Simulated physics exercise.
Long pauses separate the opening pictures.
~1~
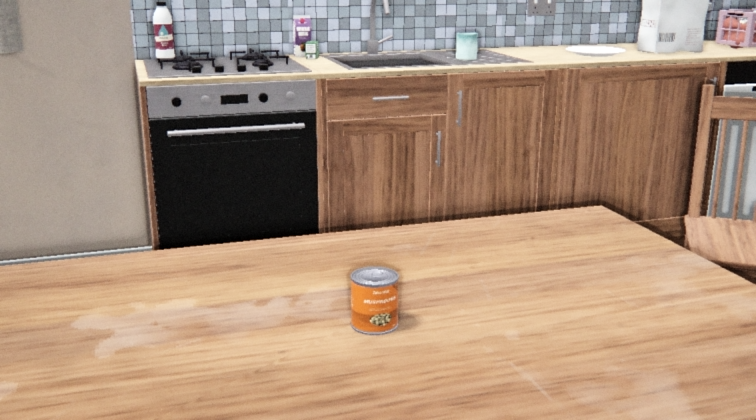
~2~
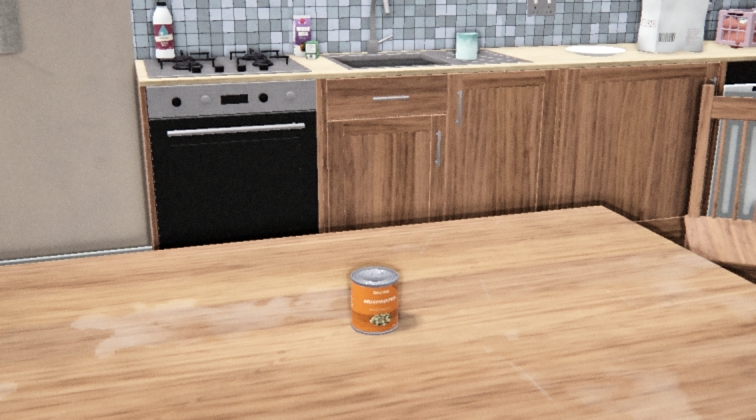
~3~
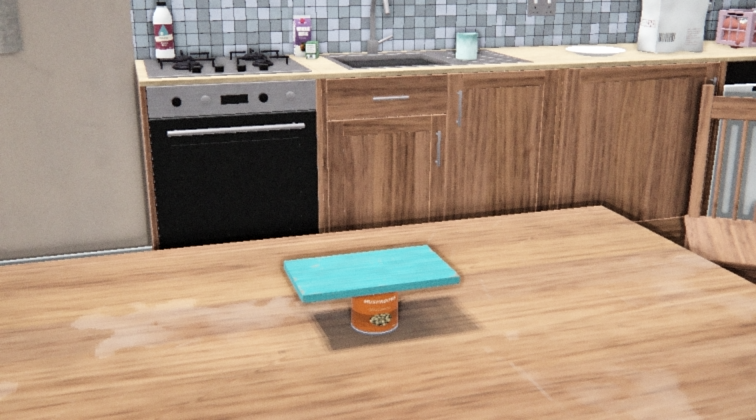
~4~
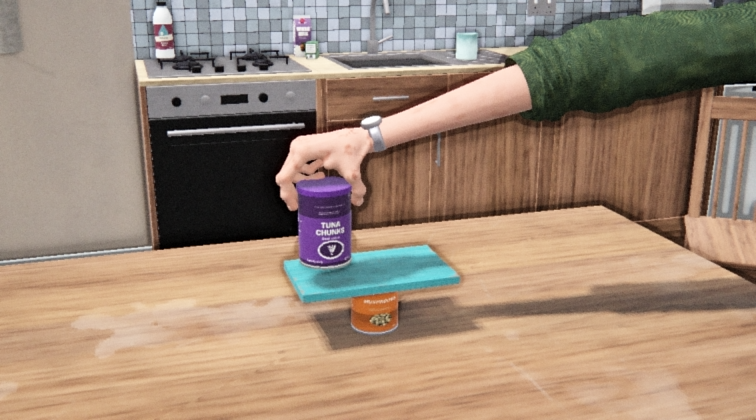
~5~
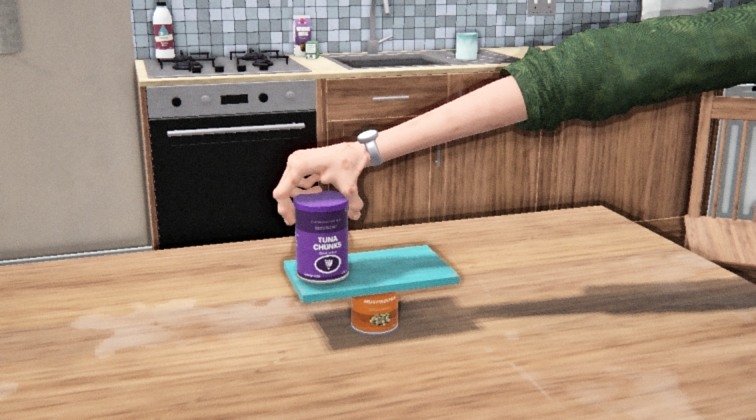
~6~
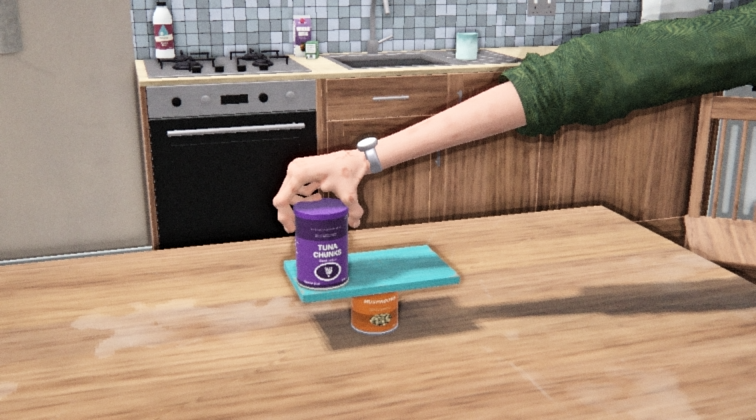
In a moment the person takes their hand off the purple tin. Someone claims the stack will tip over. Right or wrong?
Right, it tips over.
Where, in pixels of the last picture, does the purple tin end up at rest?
Roughly at pixel (243, 342).
Then, 0.30 s after the last picture, purple tin now fallen; turquoise board tipped 45° from how it was.
Then, 0.40 s after the last picture, turquoise board tipped 71° from how it was.
Then, 0.70 s after the last picture, turquoise board tipped 64° from how it was.
Then, 1.20 s after the last picture, turquoise board tipped 35° from how it was.
At rest, fallen, purple tin; moved from the start, turquoise board; orange tin in place. Seen from the same camera at the end, purple tin near (243, 343). The stack comes apart.
